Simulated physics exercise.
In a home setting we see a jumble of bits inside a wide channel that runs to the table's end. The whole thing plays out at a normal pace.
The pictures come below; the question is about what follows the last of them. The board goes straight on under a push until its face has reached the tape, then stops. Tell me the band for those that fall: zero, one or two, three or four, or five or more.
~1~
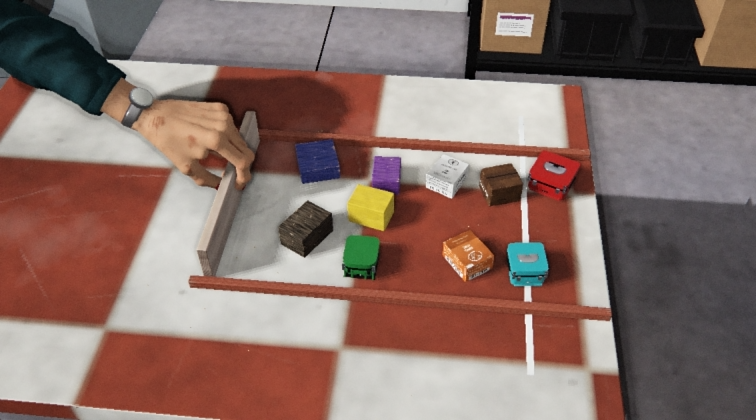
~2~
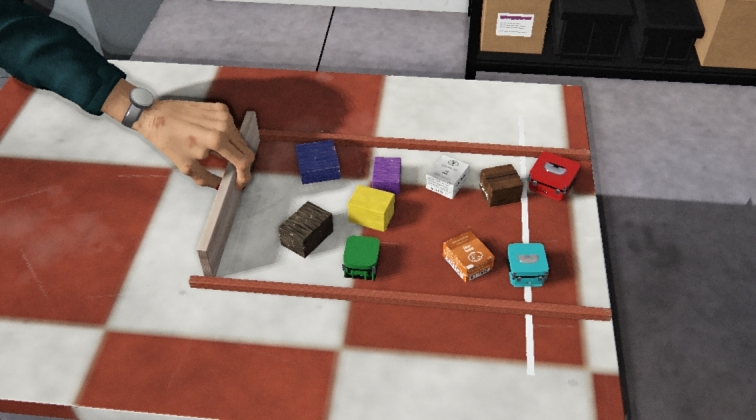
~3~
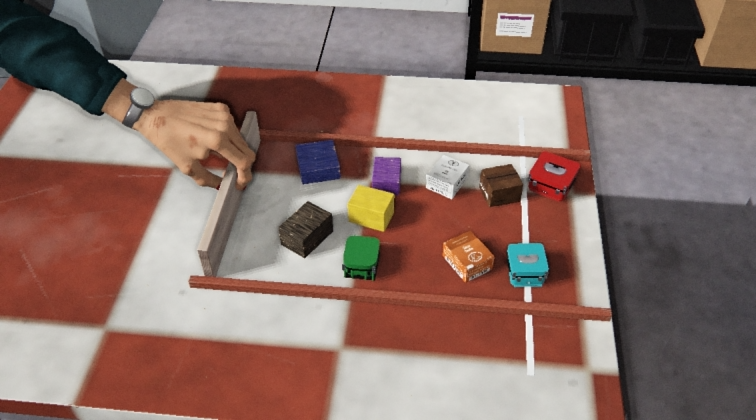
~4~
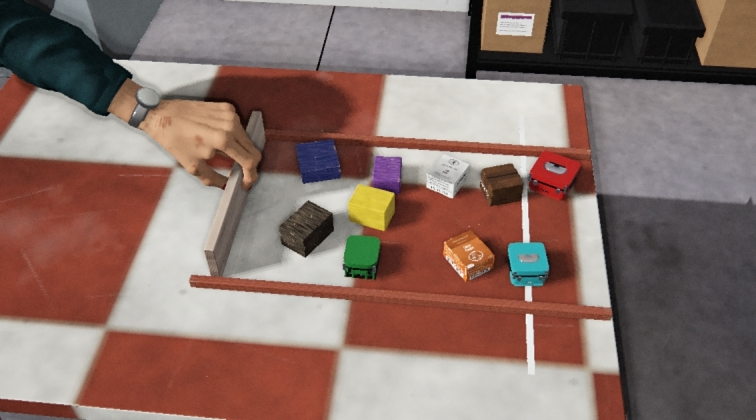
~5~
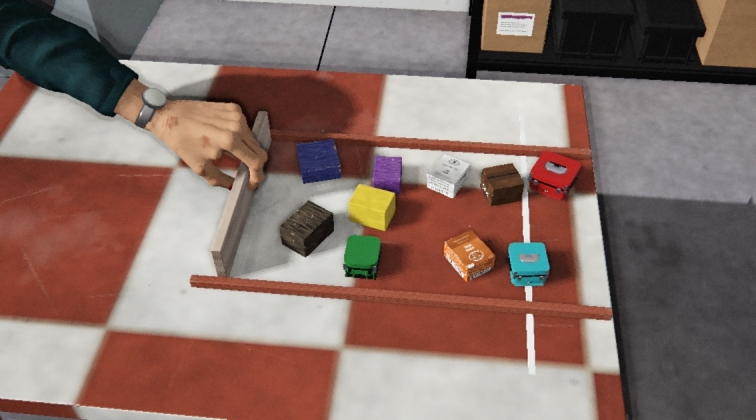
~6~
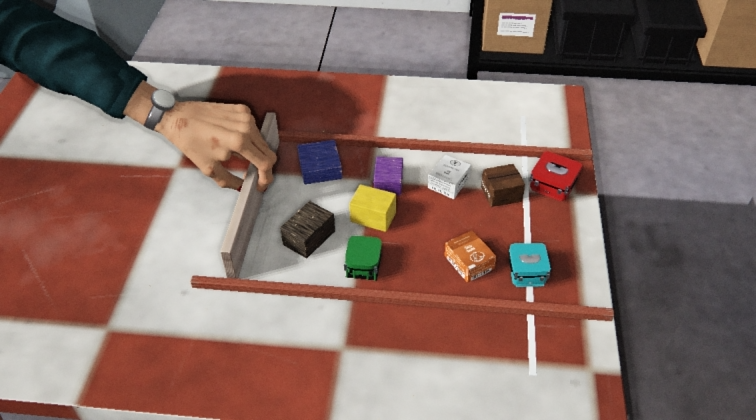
You'd see three or four of the bits go off the end there.
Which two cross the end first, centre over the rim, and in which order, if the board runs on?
That would be the red case and then the brown box.
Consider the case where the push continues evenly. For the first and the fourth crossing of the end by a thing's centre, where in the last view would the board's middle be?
I'd put the first at about (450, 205) and the next at about (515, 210).
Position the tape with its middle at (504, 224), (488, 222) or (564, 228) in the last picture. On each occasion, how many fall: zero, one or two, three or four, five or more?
In that order: 1 or 2; one or two; five or over.
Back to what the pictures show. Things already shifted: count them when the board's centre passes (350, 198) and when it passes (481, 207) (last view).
Moved so far: 5, then 10.
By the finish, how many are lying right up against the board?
4 of them.
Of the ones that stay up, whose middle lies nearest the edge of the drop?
The foremost one is the purple block.
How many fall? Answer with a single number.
That makes a total of 4.
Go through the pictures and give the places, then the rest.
Red case (553, 176); turquoise case (526, 265); brown box (501, 185); board (231, 189); tape (525, 225), in the first picture.
Turquoise case (526, 266); yellow block (371, 208), in the second picture.
Brown box (501, 186); board (232, 189), in the third picture.
Red case (554, 177); black block (307, 228), in the fourth picture.
Turquoise case (527, 265); white box (448, 176), in the fifth picture.
Red case (555, 177); turquoise case (528, 266); brown box (503, 185); board (253, 191); tape (527, 225), in the sixth picture.
Early on, none off yet; red case at rest near (555, 177); turquoise case at rest near (528, 266); brown box at rest near (503, 185).
A while later, none off yet; red case travelled a little near (567, 177); turquoise case at rest near (528, 266); brown box travelled about its own width near (528, 190).
Further along, one off so far; red case on its side near (612, 215); turquoise case travelled about its own width near (566, 270); brown box travelled well along near (594, 201).
Finally, the number that fall off is three or four; lost, white box, brown box, turquoise case and red case.
